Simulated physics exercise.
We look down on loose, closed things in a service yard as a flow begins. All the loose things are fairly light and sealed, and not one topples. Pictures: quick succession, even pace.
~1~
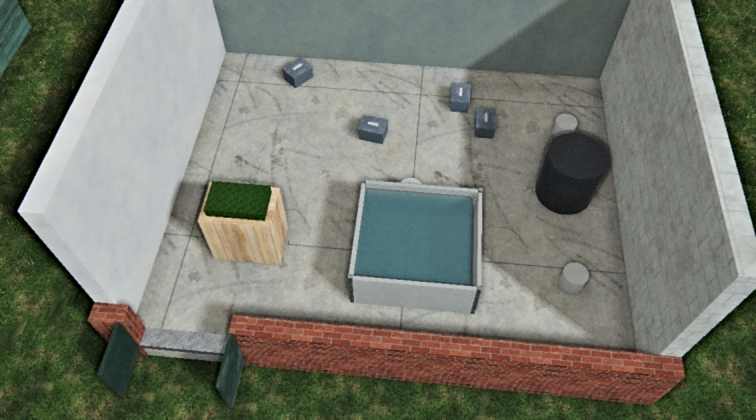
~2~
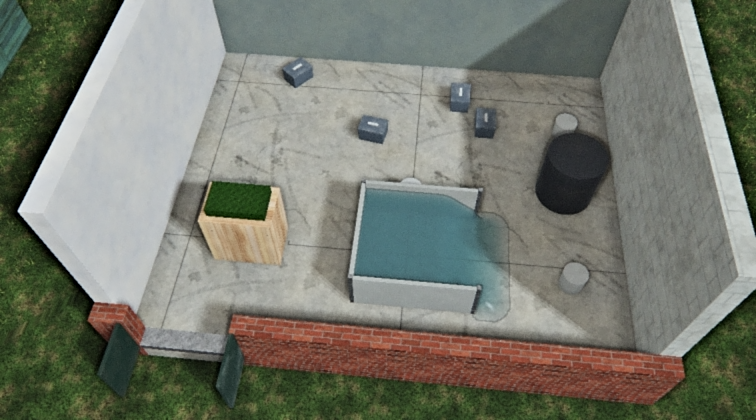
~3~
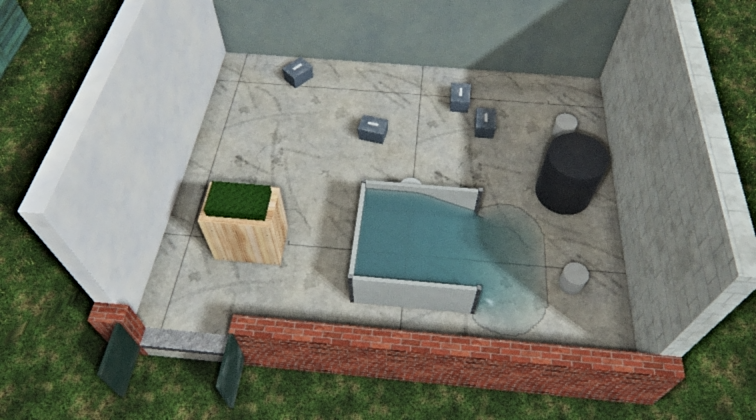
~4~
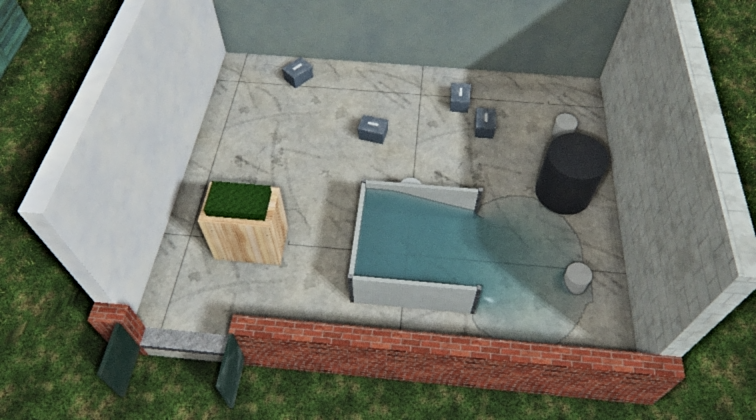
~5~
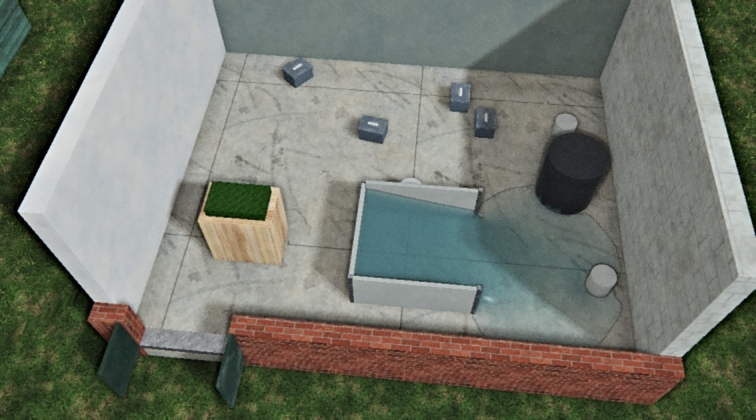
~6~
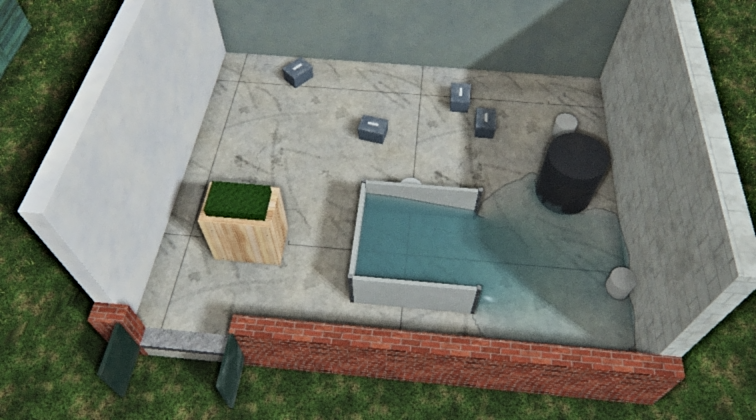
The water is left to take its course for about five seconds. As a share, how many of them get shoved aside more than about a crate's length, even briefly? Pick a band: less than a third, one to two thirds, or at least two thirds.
The fraction is less than a third of them.
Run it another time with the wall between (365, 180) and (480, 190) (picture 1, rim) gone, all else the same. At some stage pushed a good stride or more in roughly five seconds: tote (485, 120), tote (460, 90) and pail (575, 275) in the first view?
The first: Went past that; the second: Went past that; the third: Fell short.
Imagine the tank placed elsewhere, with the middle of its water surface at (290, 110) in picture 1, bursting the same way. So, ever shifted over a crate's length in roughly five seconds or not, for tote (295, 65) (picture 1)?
It stayed short.
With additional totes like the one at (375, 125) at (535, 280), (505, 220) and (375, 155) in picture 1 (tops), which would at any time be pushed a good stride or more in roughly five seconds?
Shoved clear, shoved clear, stays put.
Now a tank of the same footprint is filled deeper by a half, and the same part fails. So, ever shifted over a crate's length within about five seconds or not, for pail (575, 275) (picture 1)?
For that one, it's beyond that distance.
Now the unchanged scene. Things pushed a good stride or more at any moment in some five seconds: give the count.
Count: 2.
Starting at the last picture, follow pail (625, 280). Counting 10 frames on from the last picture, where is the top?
It ends up close to (615, 302).
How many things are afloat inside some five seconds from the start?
Total: 2.
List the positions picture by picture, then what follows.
In the first frame, a pail at (576, 273), on the bottom; a tote at (461, 92) rests on the ground; 0 of 7 have shifted.
In the second frame, a pail at (576, 273) rests on the ground; a tote at (461, 92) rests on the ground; 0 of 7 have shifted.
In the third frame, a pail at (576, 273), on the bottom; a tote at (461, 92) rests on the ground; 0 of 7 have shifted.
In the fourth frame, a pail at (579, 274) rests on the ground, close to its start; a tote at (461, 92), on the bottom; 0 of 7 have shifted.
In the fifth frame, a pail at (604, 276), on the bottom, a stride from its start; a tote at (461, 92) rests on the ground; 1 of 7 have shifted.
In the sixth frame, a pail at (624, 278) rests on the ground, a stride from its start; a tote at (461, 92), on the bottom; 1 of 7 have shifted.
A moment on, 1 of 7 are well off their spots; 1 afloat.
Next, 1 of 7 are well off their spots; 1 afloat.
Later, 2 of 7 are well off their spots; 2 afloat.
In the end, 2 of 7 are well off their spots, and 2 have been at some point; 2 afloat.
